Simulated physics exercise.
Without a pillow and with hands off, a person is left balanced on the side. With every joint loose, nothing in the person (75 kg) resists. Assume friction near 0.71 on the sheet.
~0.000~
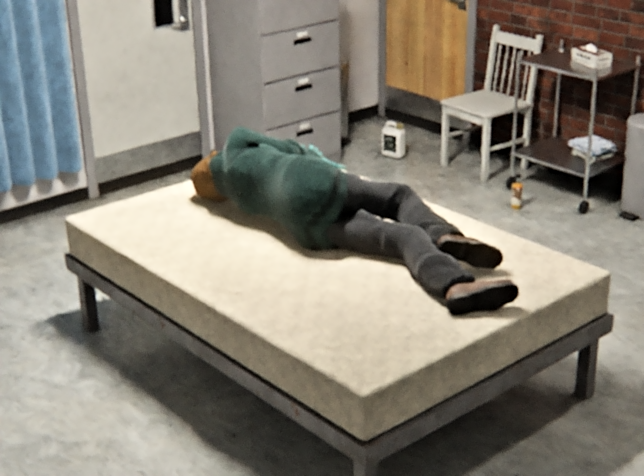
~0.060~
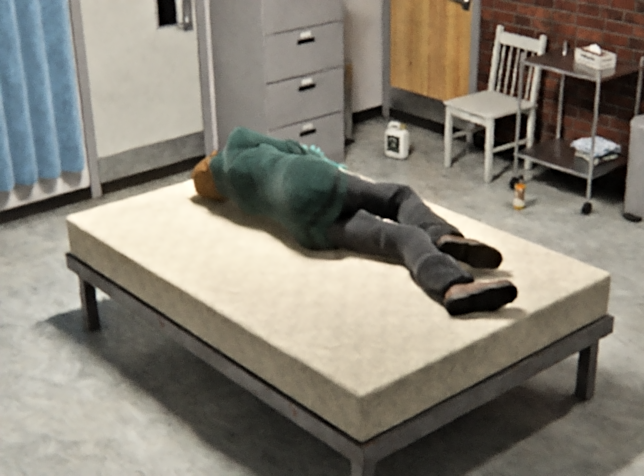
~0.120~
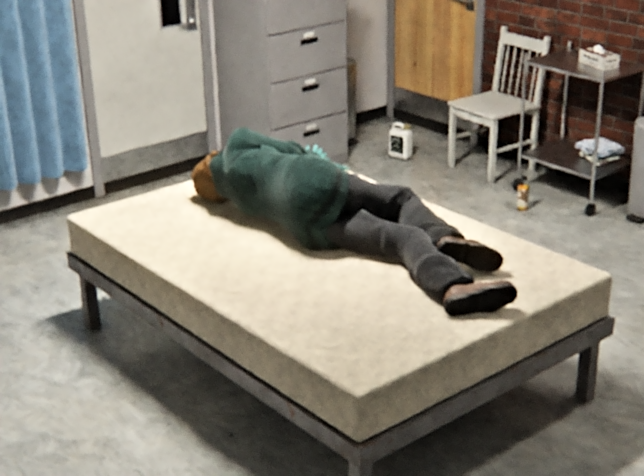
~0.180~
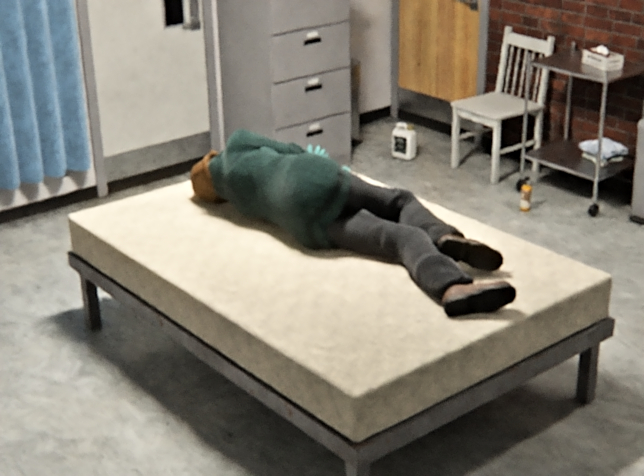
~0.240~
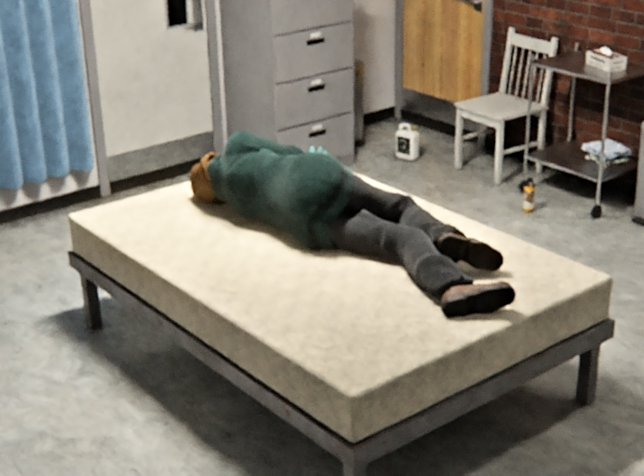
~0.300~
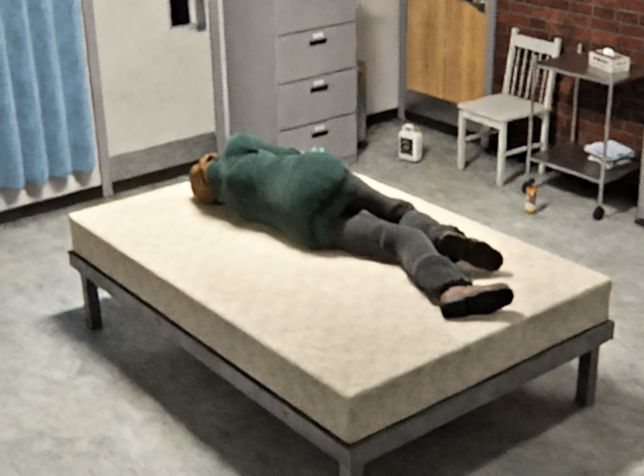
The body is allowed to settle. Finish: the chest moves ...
... backwards.
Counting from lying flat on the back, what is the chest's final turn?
Around 50 degrees from flat on the back.
After 0.54 s the chest is turned 70° from lying flat on the back, near (241, 186) in the last picture's view.
After 0.94 s the chest is turned 60° from lying flat on the back, near (236, 192) in the last picture's view.
After 1.54 s the chest is turned 50° from lying flat on the back, near (232, 197) in the last picture's view.
At rest, 1.9 s, chest sinks back.
